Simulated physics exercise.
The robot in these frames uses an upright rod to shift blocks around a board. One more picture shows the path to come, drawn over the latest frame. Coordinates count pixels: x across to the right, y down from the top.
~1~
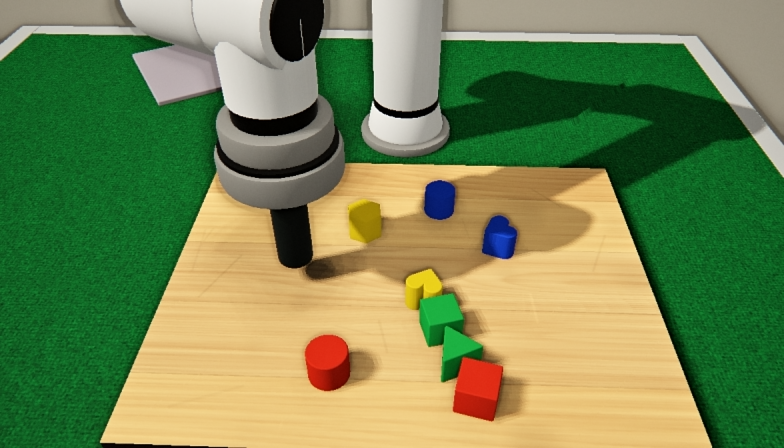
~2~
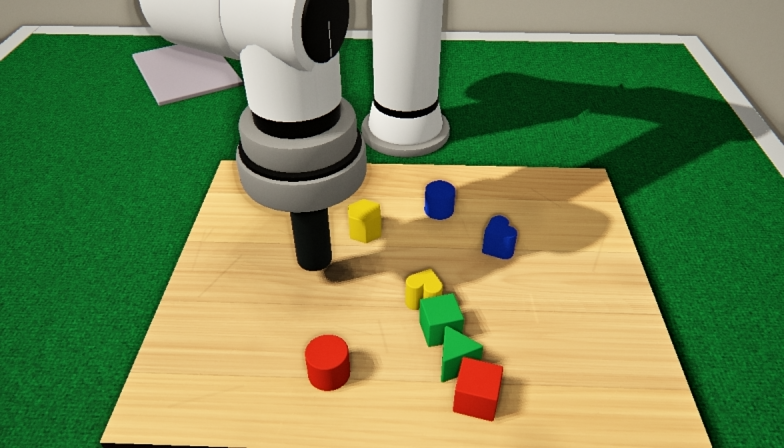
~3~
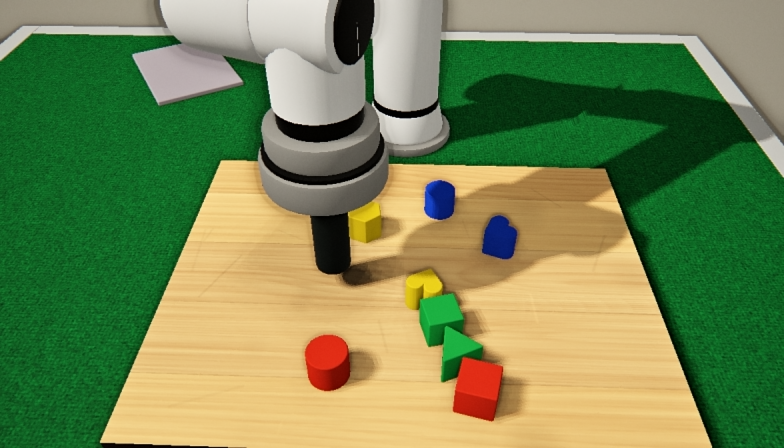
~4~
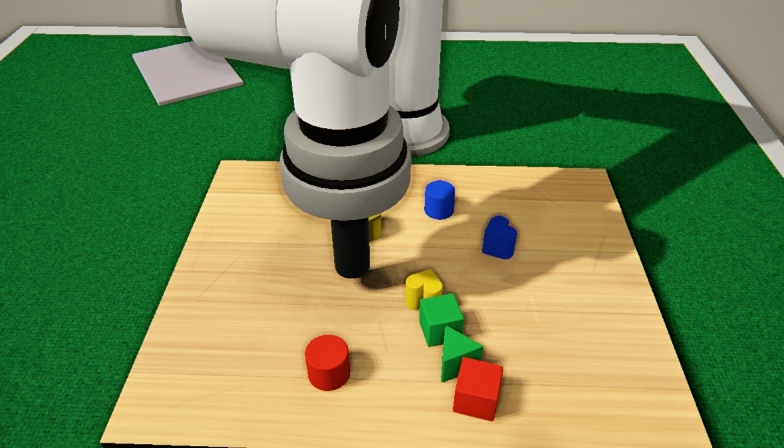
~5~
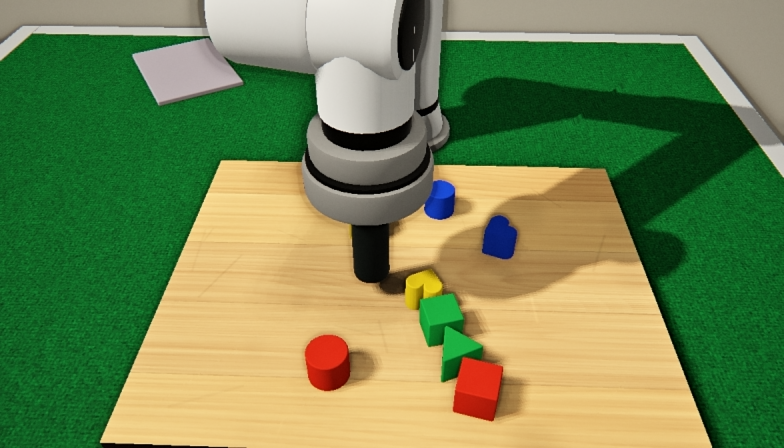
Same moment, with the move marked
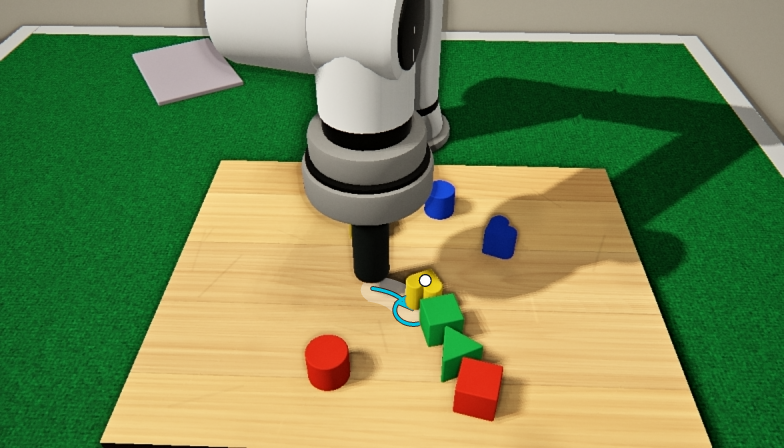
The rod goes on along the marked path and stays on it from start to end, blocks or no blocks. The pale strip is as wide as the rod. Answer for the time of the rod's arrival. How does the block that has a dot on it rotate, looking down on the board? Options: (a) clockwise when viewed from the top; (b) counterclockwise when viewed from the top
Answer: B.
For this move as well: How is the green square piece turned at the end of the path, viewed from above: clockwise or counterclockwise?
Clockwise, from overhead.
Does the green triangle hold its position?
I expect so.
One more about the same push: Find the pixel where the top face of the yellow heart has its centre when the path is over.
I'd say the yellow heart ends with its top centre at (449, 286).
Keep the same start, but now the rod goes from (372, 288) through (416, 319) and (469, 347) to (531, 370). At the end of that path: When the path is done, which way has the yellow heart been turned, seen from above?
The block turns counter-clockwise.
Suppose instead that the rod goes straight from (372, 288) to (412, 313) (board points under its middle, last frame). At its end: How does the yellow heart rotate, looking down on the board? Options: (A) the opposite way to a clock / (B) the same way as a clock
Answer: A.
The drawn path runs from (372, 288) by way of (388, 292) and (402, 300) to (413, 310); the dot is on the yellow heart.
The first path, step by step. Halfway along, rod (396, 279); yellow heart (431, 282).
At the end, rod (413, 294); yellow heart (449, 286), turned 45° anticlockwise; green square piece (447, 313), turned 20° clockwise; green triangle not moved.
